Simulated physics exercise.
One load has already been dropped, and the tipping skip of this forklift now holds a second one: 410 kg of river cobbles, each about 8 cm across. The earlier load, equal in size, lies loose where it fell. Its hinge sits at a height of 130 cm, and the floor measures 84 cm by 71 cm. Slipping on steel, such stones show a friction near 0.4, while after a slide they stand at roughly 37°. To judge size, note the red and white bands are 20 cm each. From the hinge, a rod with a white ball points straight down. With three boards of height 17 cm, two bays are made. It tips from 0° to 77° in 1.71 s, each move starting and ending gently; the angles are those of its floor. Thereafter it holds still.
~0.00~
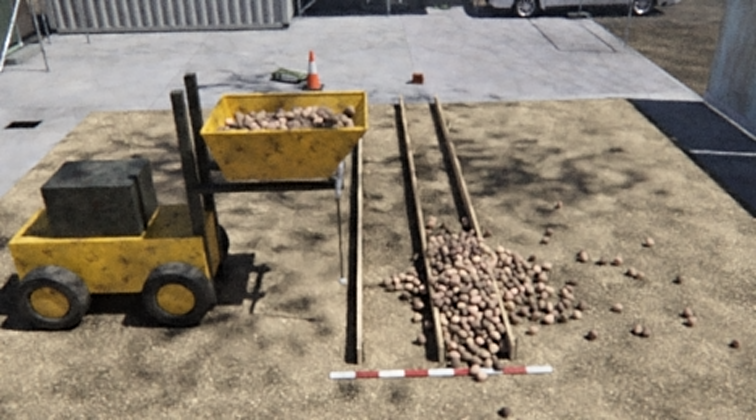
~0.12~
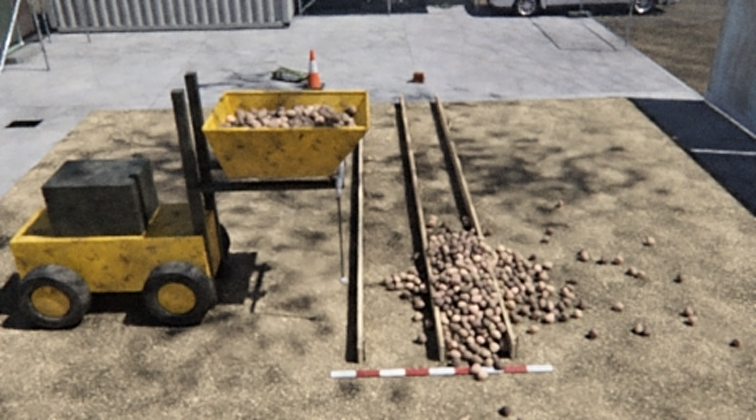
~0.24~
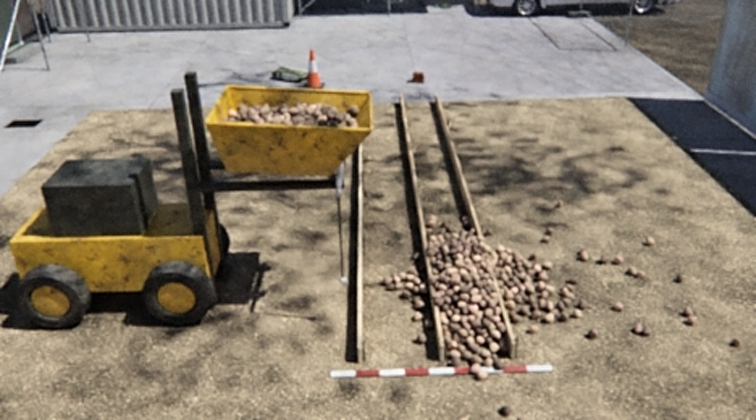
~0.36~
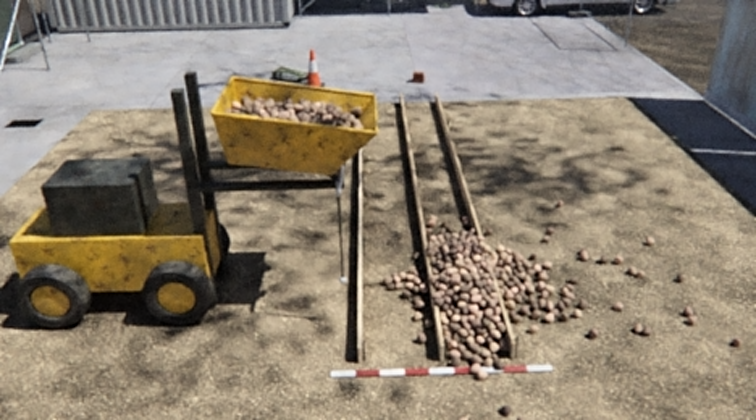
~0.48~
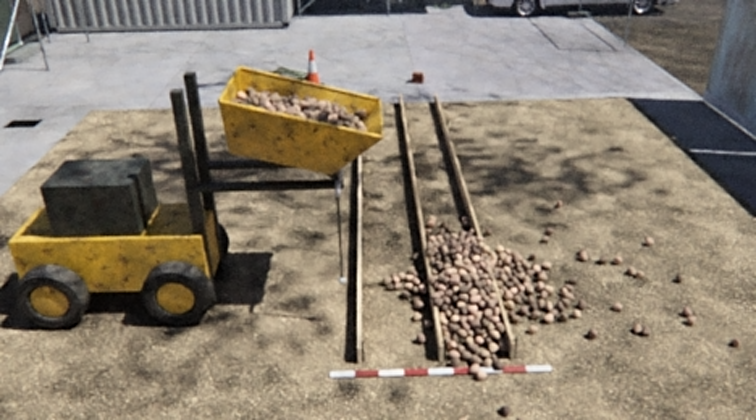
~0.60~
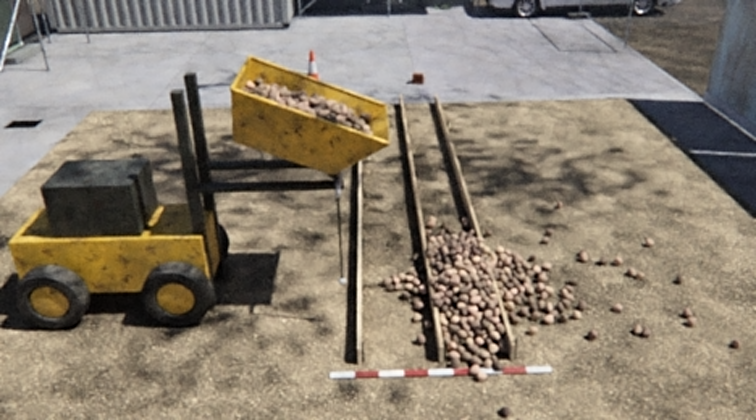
The yellow skip, loaded with brown stones and held up by a small yellow vehicle, slowly tilted down to the right, while a loose pile of similar stones lay still among the boards.
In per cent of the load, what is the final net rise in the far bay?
It comes to roughly 36 per cent.
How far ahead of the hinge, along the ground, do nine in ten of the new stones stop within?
It's roughly 200 cm ahead of it.
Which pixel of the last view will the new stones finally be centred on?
Their middle is at about (477, 278).
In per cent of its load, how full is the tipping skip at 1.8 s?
Roughly 55 per cent is still inside.
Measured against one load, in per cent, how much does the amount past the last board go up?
About 45 per cent.
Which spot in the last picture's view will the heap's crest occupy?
The top of the heap sits near (466, 257).
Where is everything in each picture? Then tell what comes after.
In the first frame, the tipping skip is at 0°, its lip at (366, 129); the top of the load is at (298, 116). The earlier load is highest near (457, 265), 30 cm above ground level, 4 % in the near bay, 80 % in the far bay, 16 % past the last board.
The second frame shows lip at (368, 129), floor tilted 1°, highest stones at (294, 114); the stones move at 0.2 m/s on average.
The third frame shows lip at (372, 130), floor tilted 4°, highest stones at (280, 112); the stones move at 0.3 m/s on average.
The fourth frame shows lip at (377, 133), floor tilted 9°, highest stones at (262, 107); the stones move at 0.4 m/s on average.
The fifth frame shows lip at (383, 138), floor tilted 15°, highest stones at (256, 97); the stones move at 0.5 m/s on average.
The sixth frame shows lip at (390, 144), floor tilted 22°, highest stones at (260, 90); the stones move at 0.6 m/s on average.
After 1.3 s the floor is at 65°; in per cent of one load, 99 in the tipping skip, 4 in the near bay, 80 in the far bay, 16 past the last board; the foremost stones are at (664, 286).
After 1.8 s the floor is at 77°; in per cent of one load, 53 in the tipping skip, 13 in the near bay, 118 in the far bay, 17 past the last board; the foremost stones are at (664, 286).
After 2.2 s the floor is at 77°; in per cent of one load, 22 in the tipping skip, 15 in the near bay, 124 in the far bay, 39 past the last board; the foremost stones are at (664, 286).
After 4.7 s the floor is at 77°; in per cent of one load, 0 in the tipping skip, 22 in the near bay, 116 in the far bay, 62 past the last board; the foremost stones are at (697, 302). Net gain in the far bay, 36.
